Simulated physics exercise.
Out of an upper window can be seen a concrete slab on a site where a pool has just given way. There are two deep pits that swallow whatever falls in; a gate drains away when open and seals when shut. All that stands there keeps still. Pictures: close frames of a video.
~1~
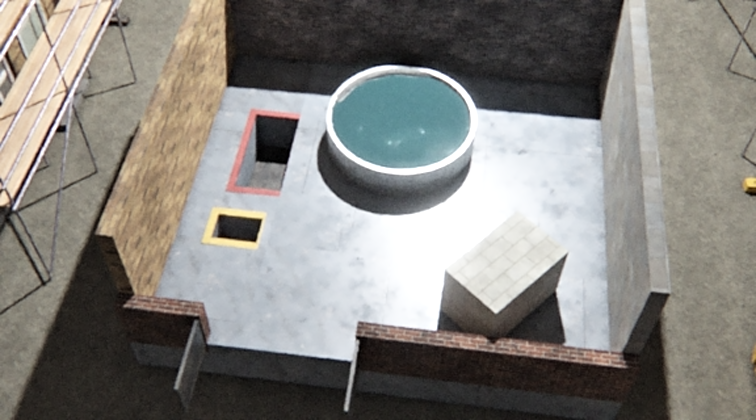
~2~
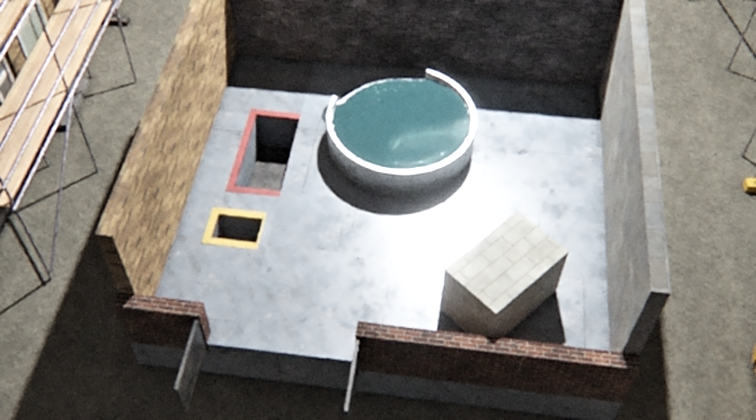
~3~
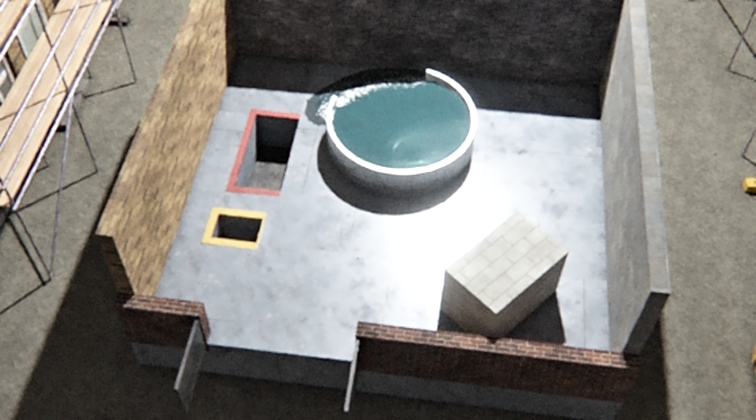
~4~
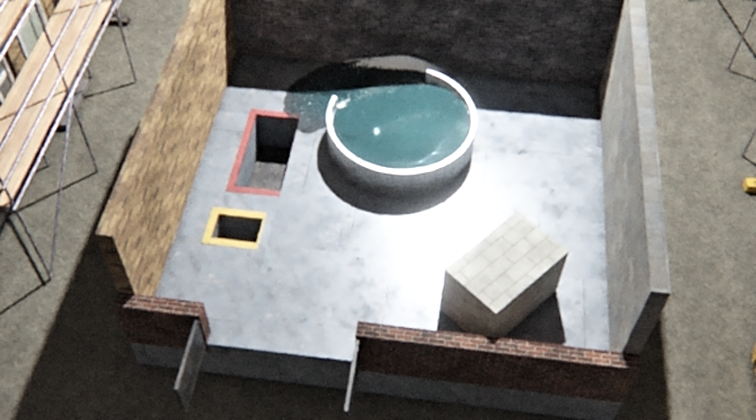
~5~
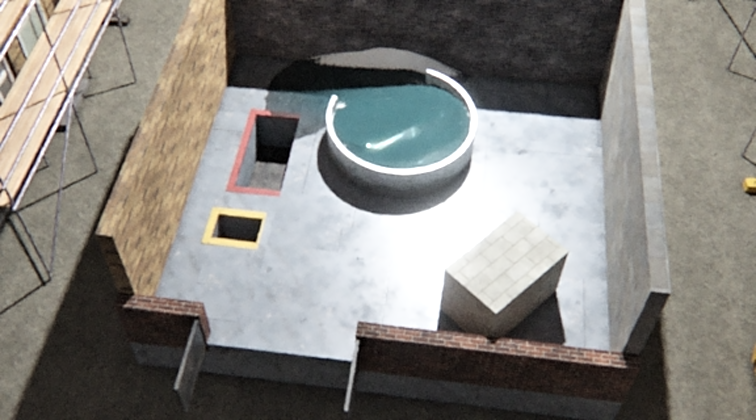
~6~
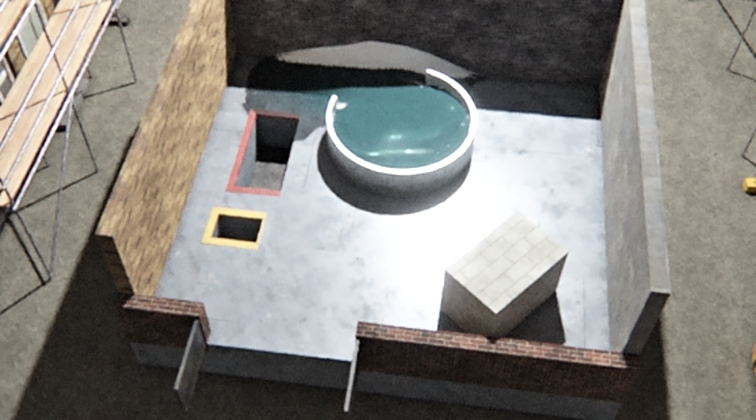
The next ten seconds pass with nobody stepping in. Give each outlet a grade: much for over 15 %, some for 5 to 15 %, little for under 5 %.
Grades: Gate - little, red pit - much, yellow pit - some.
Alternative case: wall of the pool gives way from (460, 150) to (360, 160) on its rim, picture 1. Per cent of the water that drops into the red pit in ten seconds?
About 2 percent ends up in the red pit, by my reckoning.
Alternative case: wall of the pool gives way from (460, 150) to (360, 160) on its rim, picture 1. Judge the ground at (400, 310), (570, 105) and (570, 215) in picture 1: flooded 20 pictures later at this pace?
Well, the first is hit by the spill, the next missed by the spill, the last hit by the spill.
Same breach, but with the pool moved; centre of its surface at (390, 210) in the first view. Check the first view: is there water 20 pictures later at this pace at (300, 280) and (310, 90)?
So, first one left untouched, second one soaked.
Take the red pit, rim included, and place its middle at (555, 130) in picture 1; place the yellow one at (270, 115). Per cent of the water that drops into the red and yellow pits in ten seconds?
The red pit takes 14 per cent, and the yellow pit takes 30 per cent.
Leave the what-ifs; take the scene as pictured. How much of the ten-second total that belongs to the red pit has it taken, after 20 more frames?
Around 25 in a hundred.
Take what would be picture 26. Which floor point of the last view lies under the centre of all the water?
It is around (353, 119).
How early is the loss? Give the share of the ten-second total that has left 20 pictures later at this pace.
Around 25 percent.
A moment on, water covers 20 % of the floor; the gate 0 %, the red pit 0 %, the yellow pit 0 %.
Next, water covers 30 % of the floor; the gate 0 %, the red pit 1 %, the yellow pit 0 %.
Then, water covers 45 % of the floor; the gate 0 %, the red pit 9 %, the yellow pit 2 %.
Later, water covers 70 % of the floor; the gate 1 %, the red pit 25 %, the yellow pit 6 %.
In the end, water covers 90 % of the floor; the gate 3 %, the red pit 36 %, the yellow pit 8 %.
